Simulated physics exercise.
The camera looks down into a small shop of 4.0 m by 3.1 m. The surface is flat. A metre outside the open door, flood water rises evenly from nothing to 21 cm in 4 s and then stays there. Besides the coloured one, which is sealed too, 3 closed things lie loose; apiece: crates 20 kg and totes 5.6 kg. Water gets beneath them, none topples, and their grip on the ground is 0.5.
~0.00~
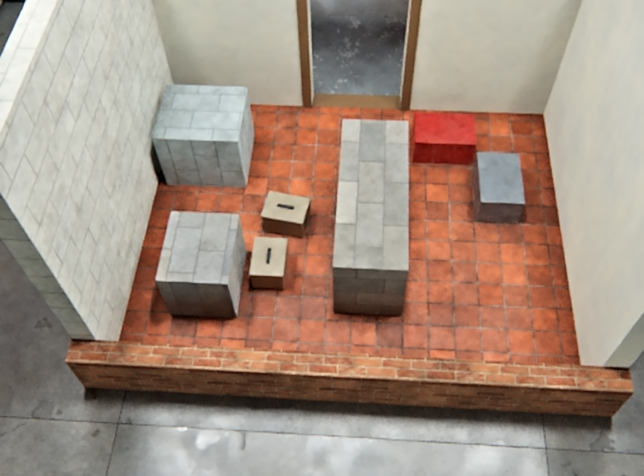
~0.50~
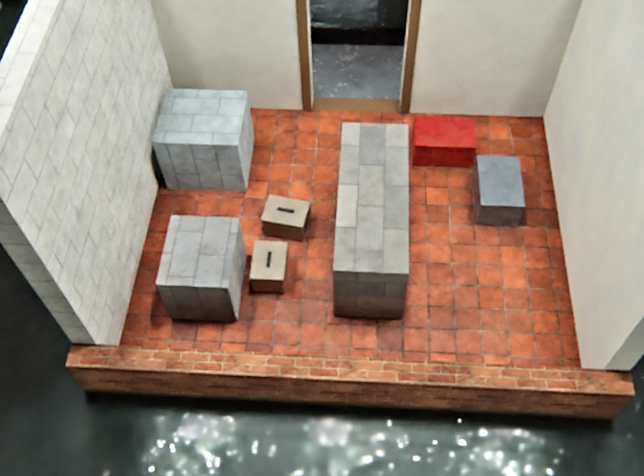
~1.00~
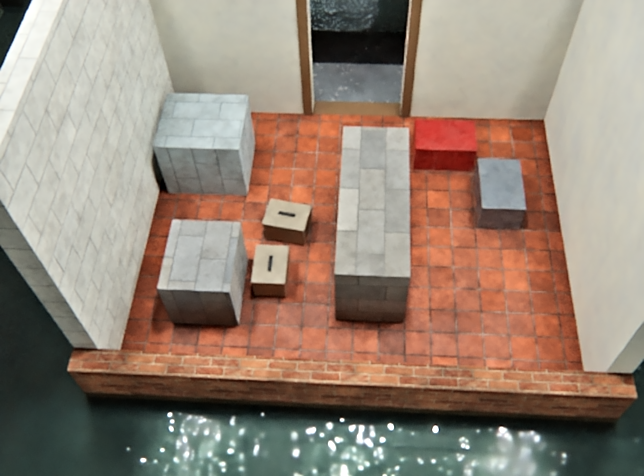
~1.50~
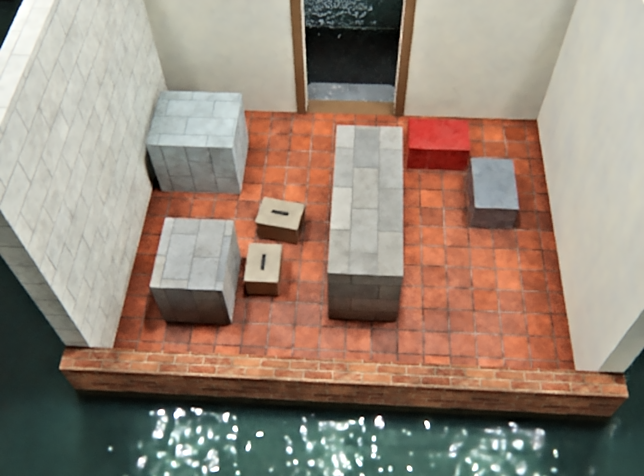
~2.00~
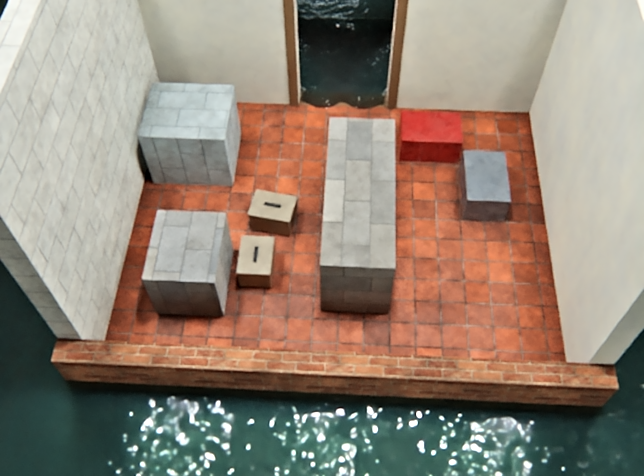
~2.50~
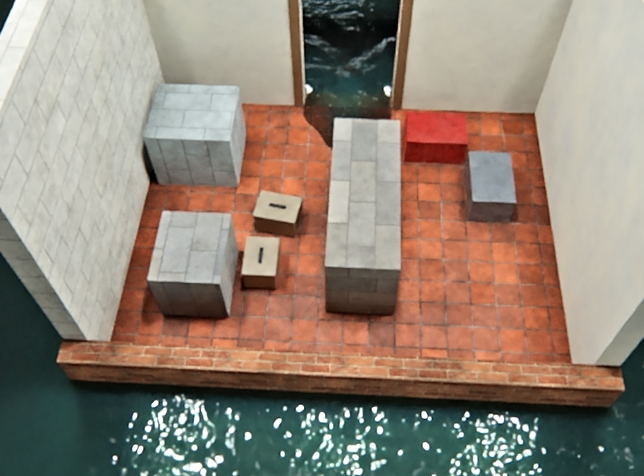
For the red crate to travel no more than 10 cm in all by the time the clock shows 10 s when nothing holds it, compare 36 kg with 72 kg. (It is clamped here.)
I expect that the lower weight is enough.
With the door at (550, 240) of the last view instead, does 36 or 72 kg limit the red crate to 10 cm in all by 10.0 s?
In that case only the higher weight holds it.
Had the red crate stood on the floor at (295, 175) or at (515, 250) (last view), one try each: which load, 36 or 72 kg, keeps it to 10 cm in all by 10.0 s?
In turn: Only the larger holds; the smaller is enough.
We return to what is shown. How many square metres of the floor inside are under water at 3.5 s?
About 2.0 m2.
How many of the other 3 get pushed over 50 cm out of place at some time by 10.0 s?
That makes 2.
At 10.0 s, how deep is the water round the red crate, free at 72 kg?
Roughly 7 cm.
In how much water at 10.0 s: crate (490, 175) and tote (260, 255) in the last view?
Roughly 5 and 8 cm.
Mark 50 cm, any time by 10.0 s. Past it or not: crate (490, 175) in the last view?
It is short of it.
After 3.5 s the red crate would be 0 cm from its start with 36 kg and 0 cm from its start with 72 kg; 2 cm of water round it then.
After 4.5 s the red crate would be 0 cm from its start with 36 kg and 0 cm from its start with 72 kg; 5 cm of water round it then.
After 7.0 s the red crate would be 0 cm from its start with 36 kg and 0 cm from its start with 72 kg; 5 cm of water round it then.
After 10.0 s the red crate would be 0 cm from its start with 36 kg and 0 cm from its start with 72 kg; 7 cm of water round it then.
